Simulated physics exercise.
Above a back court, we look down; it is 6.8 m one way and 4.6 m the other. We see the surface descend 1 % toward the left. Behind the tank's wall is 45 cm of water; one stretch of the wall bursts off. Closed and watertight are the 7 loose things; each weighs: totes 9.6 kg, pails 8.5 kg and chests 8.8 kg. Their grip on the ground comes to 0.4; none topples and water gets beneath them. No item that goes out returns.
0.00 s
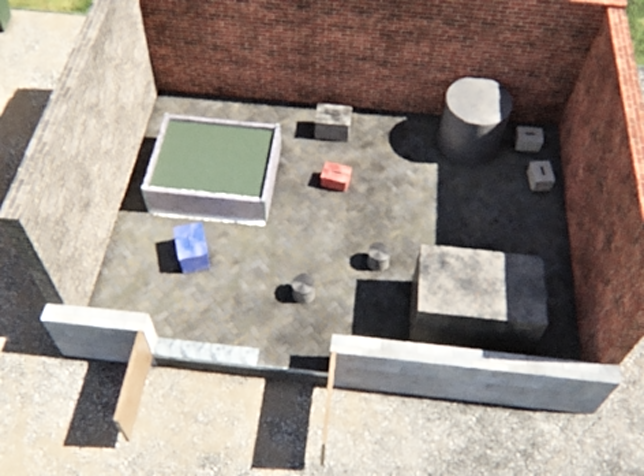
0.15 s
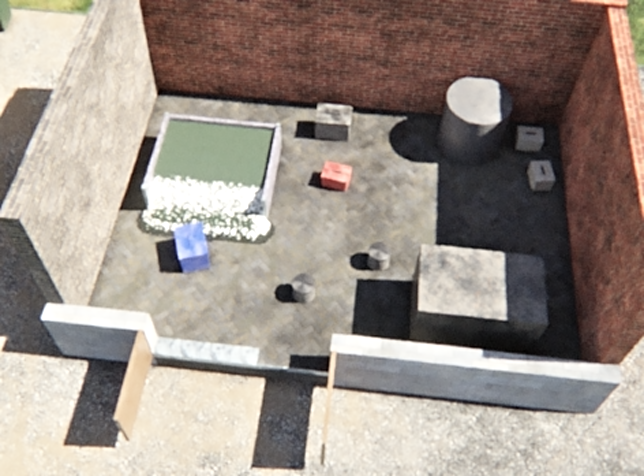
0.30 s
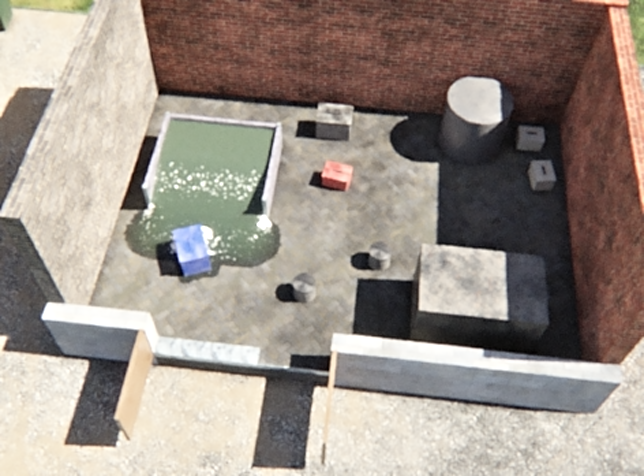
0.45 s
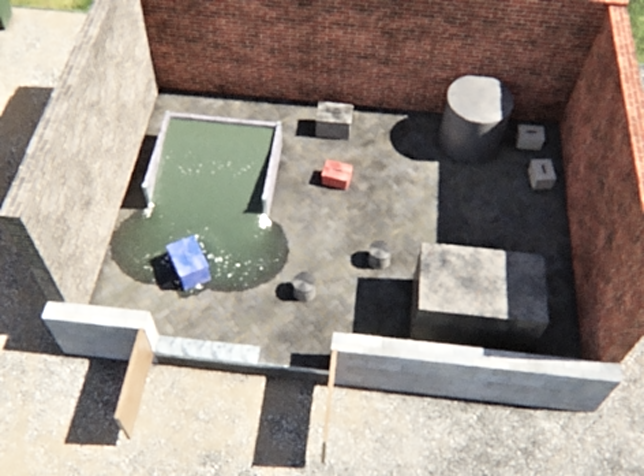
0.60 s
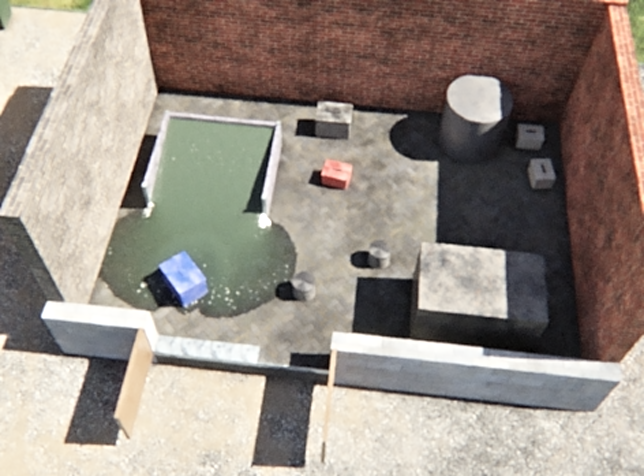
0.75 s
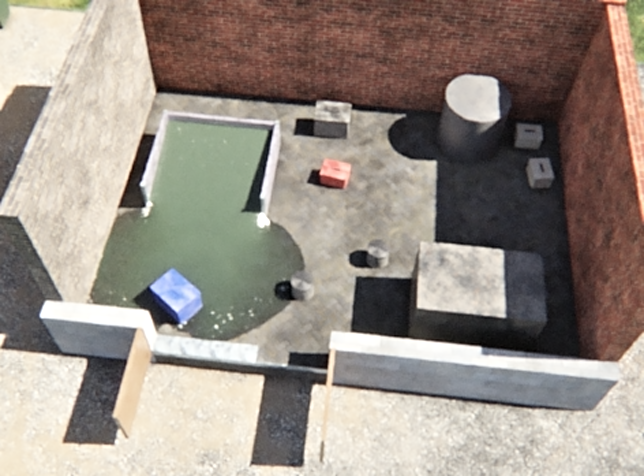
Walled yard seen from above, green water bursting from a tank's near side, spreading across the floor and pushing a blue box.
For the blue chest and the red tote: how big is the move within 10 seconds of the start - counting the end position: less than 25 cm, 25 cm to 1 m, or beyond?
Result: The blue chest ends up well away; the red tote remains where it was.
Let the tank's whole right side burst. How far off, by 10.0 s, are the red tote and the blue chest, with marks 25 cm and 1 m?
Under that change the red tote would be borne far and the blue chest would sit tight.
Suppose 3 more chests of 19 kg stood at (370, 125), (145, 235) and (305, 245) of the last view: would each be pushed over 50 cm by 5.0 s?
Order as asked - not as far, farther, not as far.
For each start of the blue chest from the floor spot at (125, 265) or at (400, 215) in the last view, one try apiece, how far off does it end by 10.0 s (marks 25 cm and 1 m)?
In turn: It gets carried off; it barely shifts.
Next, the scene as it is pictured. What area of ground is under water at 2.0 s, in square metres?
Close to 10.0 m2, I'd say.
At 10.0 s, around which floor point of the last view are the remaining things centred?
Roughly at (404, 193).
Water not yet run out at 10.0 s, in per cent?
40 % or so.
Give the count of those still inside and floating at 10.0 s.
Then: 0.
After 2.0 s the blue chest has gone out; the red tote is near (336, 169), 0.0 m from its start, aground; 1 of 7 are out; 0 afloat.
After 4.5 s the blue chest has gone out; the red tote is near (336, 169), 0.0 m from its start, aground; 1 of 7 are out; 0 afloat.
After 7.0 s the blue chest has gone out; the red tote is near (336, 169), 0.0 m from its start, aground; 1 of 7 are out; 0 afloat.
After 10.0 s the blue chest has gone out; the red tote is near (336, 169), 0.0 m from its start, aground; 1 of 7 are out; 0 afloat.
